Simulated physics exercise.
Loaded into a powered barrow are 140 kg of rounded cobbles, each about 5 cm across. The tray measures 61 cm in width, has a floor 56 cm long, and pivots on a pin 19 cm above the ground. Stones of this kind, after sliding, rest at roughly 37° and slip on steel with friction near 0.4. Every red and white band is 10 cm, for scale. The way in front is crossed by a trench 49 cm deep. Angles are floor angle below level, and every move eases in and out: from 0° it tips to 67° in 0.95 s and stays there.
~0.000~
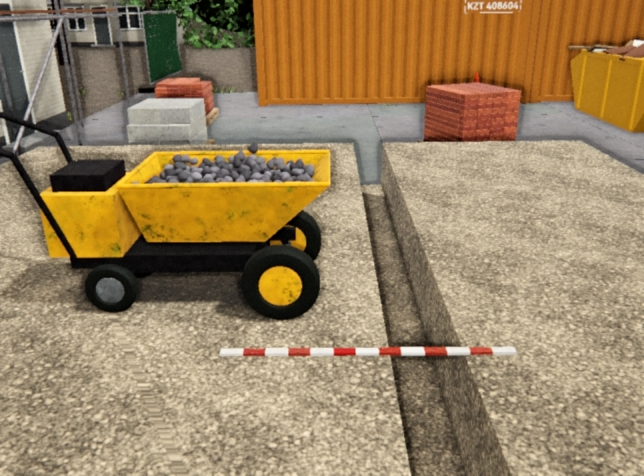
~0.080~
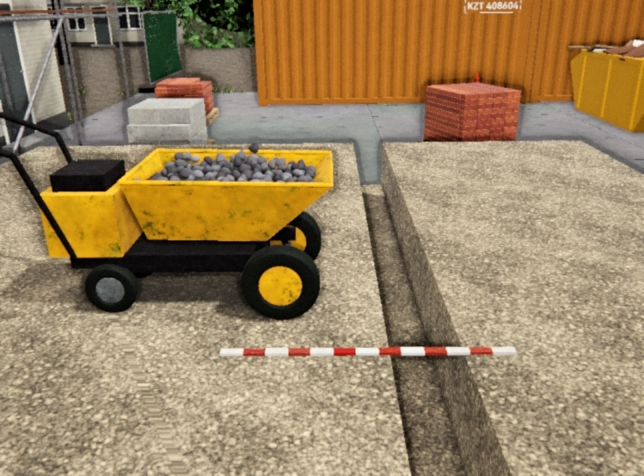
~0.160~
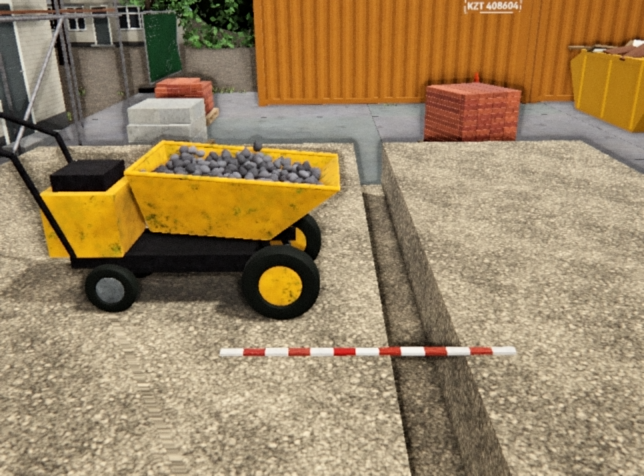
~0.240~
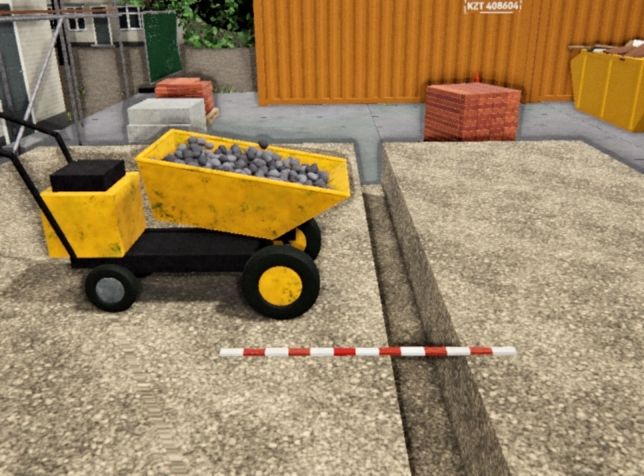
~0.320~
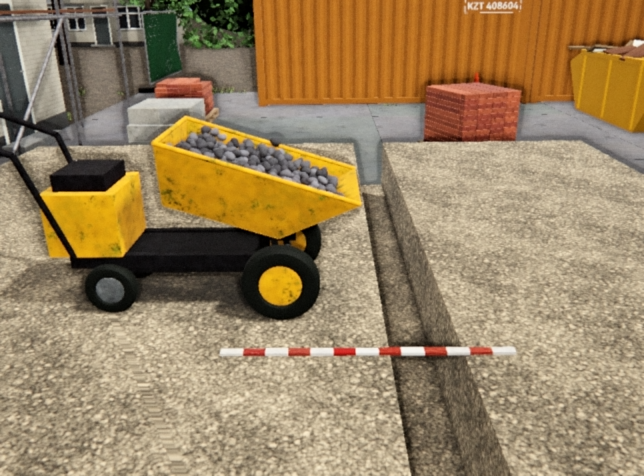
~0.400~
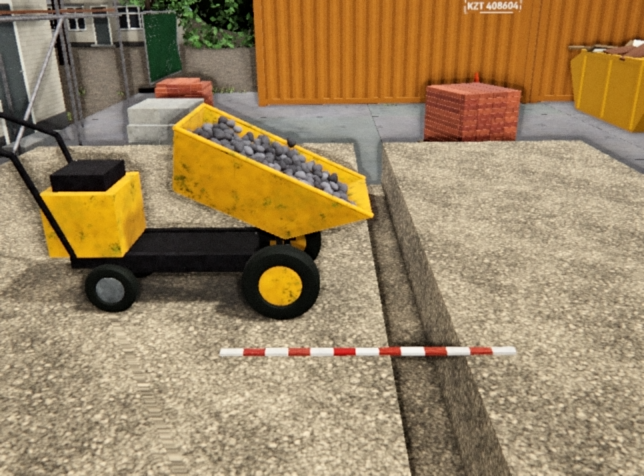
The yellow tray of a small powered barrow, loaded with grey rounded stones, sits level beside a narrow trench at first. Its rear end then rises steadily while the front lip lowers toward the right, leaving the tray steeply slanted with the stones still inside and the wheels in place.
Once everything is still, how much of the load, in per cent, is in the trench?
About 71 per cent.
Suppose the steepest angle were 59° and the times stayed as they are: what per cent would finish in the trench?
The trench would hold about 75% of it.
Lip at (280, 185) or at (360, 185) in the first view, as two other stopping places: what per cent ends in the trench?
Roughly 90 in a hundred, then 35 in a hundred.
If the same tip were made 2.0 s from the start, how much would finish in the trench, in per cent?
That would give about 85 percent.
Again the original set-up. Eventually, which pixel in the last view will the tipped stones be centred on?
At about pixel (422, 349) in the last view.
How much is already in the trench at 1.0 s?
Approx. 30 % of the load.
After 0.7 s the floor is at 56°; 100 % in the tray; the foremost stones are at (389, 245).
After 1.0 s the floor is at 67°; 64 % in the tray, 31 % in the trench, 5 % past the trench; the foremost stones are at (456, 279).
After 1.4 s the floor is at 67°; 18 % in the tray, 54 % in the trench, 28 % past the trench; the foremost stones are at (572, 286).
After 3.3 s the floor is at 67°; 0 % in the tray, 71 % in the trench, 29 % past the trench; the foremost stones are past the picture's edge.
